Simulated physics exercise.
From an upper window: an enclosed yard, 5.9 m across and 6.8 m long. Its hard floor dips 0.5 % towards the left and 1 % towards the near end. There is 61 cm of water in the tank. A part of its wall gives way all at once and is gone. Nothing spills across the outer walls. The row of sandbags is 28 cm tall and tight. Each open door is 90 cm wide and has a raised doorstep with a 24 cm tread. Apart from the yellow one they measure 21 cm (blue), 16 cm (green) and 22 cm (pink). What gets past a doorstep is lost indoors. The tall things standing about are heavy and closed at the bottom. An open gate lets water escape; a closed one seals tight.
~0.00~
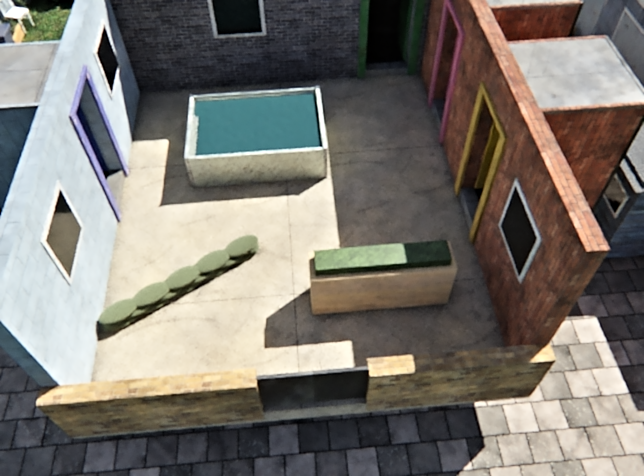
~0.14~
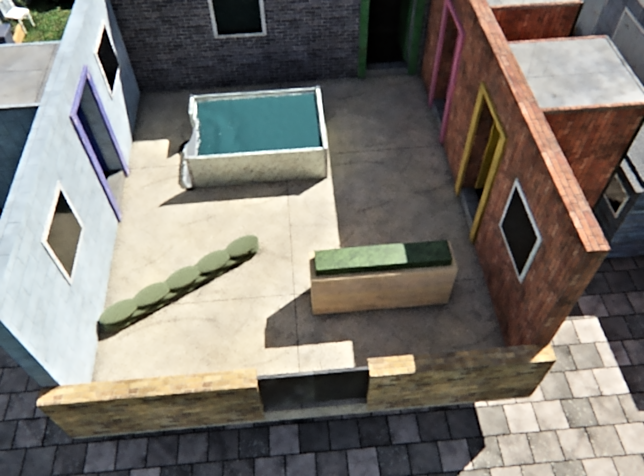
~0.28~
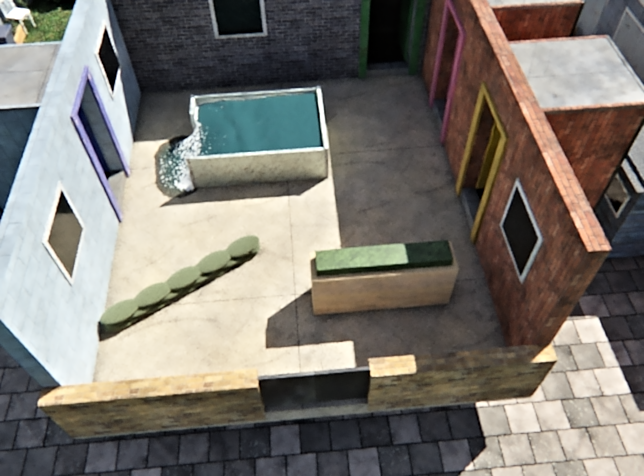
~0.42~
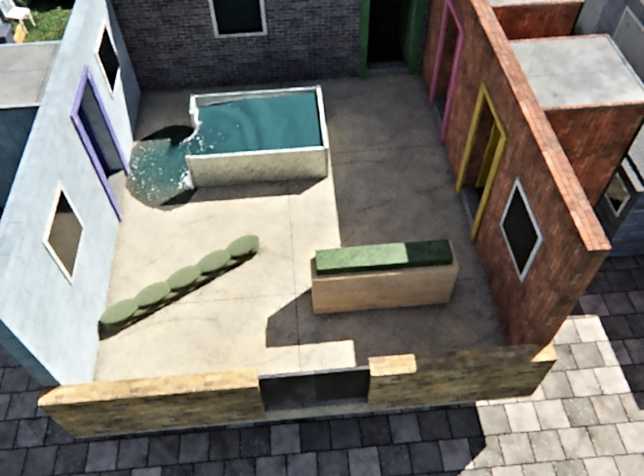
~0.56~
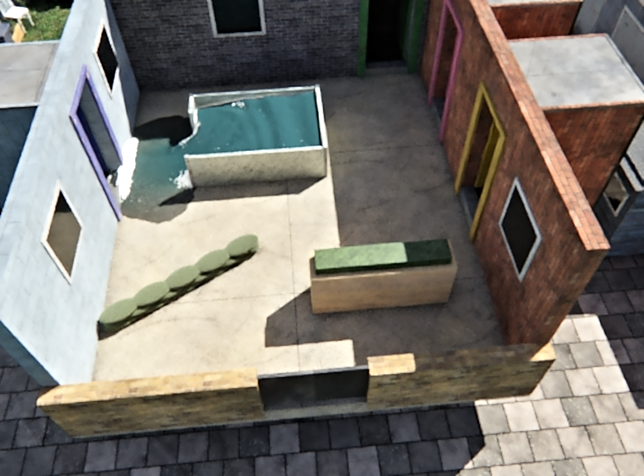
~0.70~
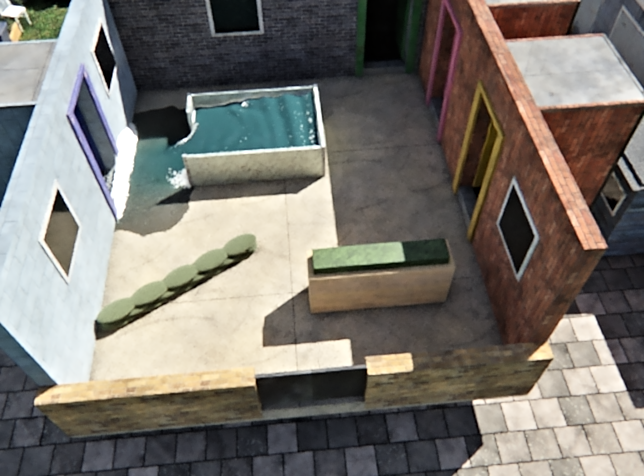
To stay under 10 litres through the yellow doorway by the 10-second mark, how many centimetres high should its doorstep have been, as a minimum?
Some 6.5 cm above the ground.
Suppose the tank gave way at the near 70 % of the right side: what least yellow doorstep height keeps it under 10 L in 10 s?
About 16 cm.
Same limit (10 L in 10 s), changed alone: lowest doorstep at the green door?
About 7.0 cm at green.
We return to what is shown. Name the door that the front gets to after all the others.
It is the yellow one.
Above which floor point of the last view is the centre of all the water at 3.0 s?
Near (202, 170).
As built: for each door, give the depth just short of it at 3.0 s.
Depths in cm: Blue 26, green 0, pink 0, yellow 0.
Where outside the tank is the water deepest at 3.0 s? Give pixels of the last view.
Near (102, 307).
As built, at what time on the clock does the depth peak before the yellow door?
At about 7.0 s.
After 1.4 s water covers 15 % of the floor, deepest (41 cm) near (135, 170); it has not reached the yellow door.
After 3.0 s water covers 30 % of the floor, deepest (34 cm) near (102, 307); it has not reached the yellow door.
After 10.0 s water covers 85 % of the floor, deepest (14 cm) near (503, 371); 7 cm at the yellow door, 0 litres in over its 21 cm doorstep.
At the yellow door as built, the water arrived by 6.1 s and peaked near 9 cm at 6.8 s.
Run again over the same 10 s with other heights there, 16 litres in over 5.5 cm, 4 litres over 7.5 cm. The limit of 10 litres is kept from about 6.5 cm up.
